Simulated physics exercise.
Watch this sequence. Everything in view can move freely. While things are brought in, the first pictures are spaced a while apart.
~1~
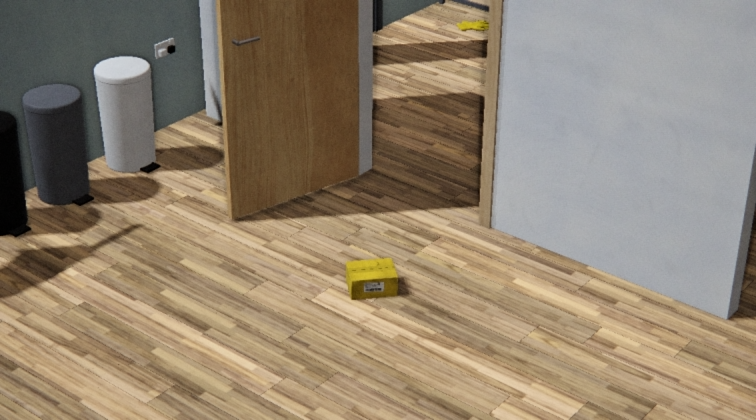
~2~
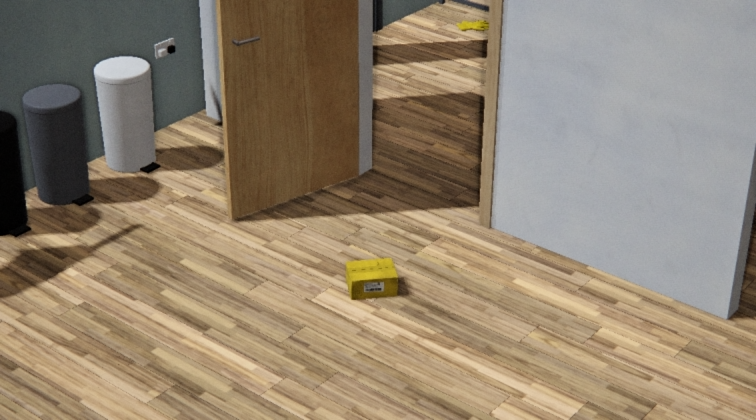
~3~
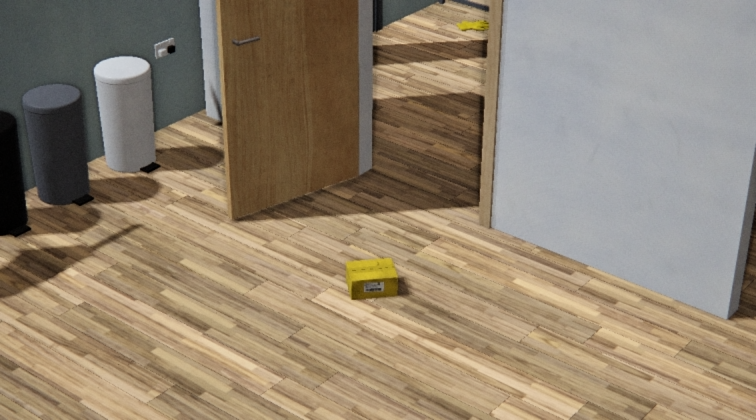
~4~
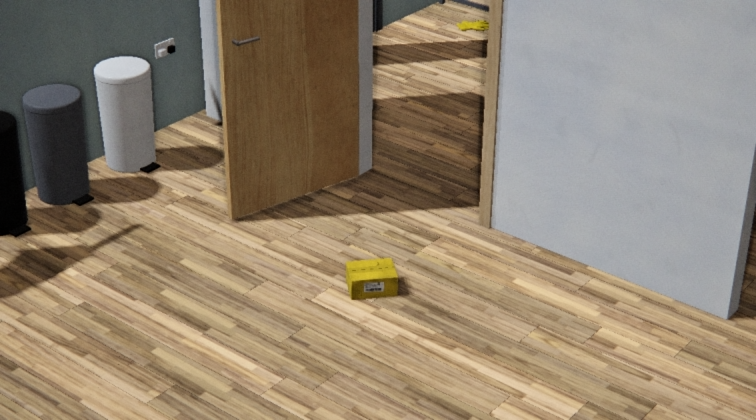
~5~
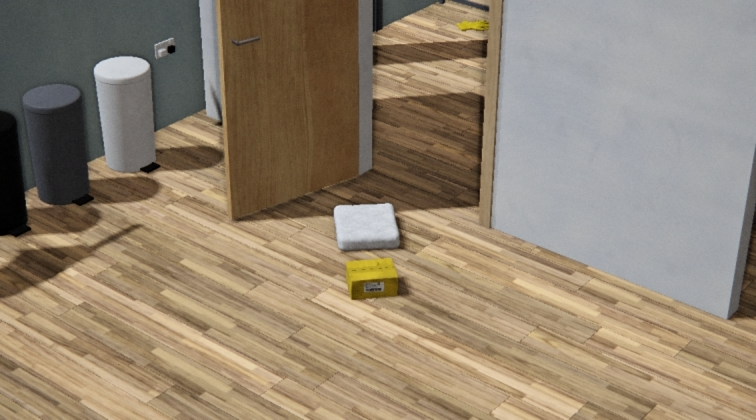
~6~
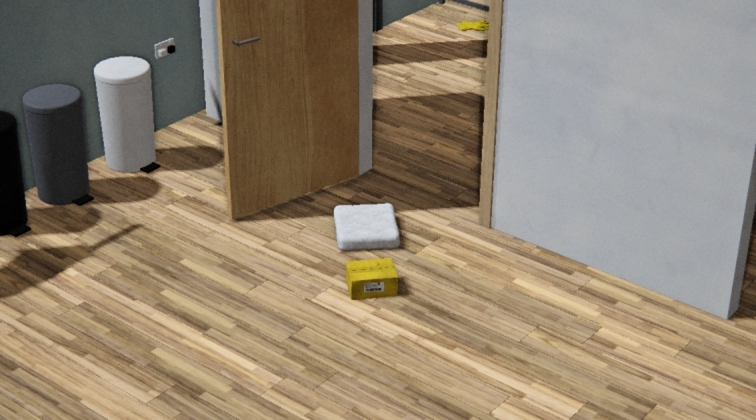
In this clip, a yellow parcel sits on a wooden floor before a wide-open door, with bins along the wall at left. A white cushion then appears just behind the parcel, and everything else stays still.
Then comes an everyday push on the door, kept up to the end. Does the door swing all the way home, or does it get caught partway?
It gets caught partway.
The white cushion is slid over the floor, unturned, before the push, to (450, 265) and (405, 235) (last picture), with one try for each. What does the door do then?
Well, on try one it completes its arc, and on try two it is halted early.
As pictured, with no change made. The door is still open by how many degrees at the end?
I'd say it stays open by roughly 20 degrees.
Then, 1.10 s on from there, open by 61°; white cushion shifted a little near (374, 229).
Then, 1.50 s on from there, open by 36°; white cushion shifted about its own width near (422, 227).
In the end, open by 22°; moved from the start, white cushion; yellow parcel unmoved. At the end, from the last picture's camera, white cushion near (451, 220).
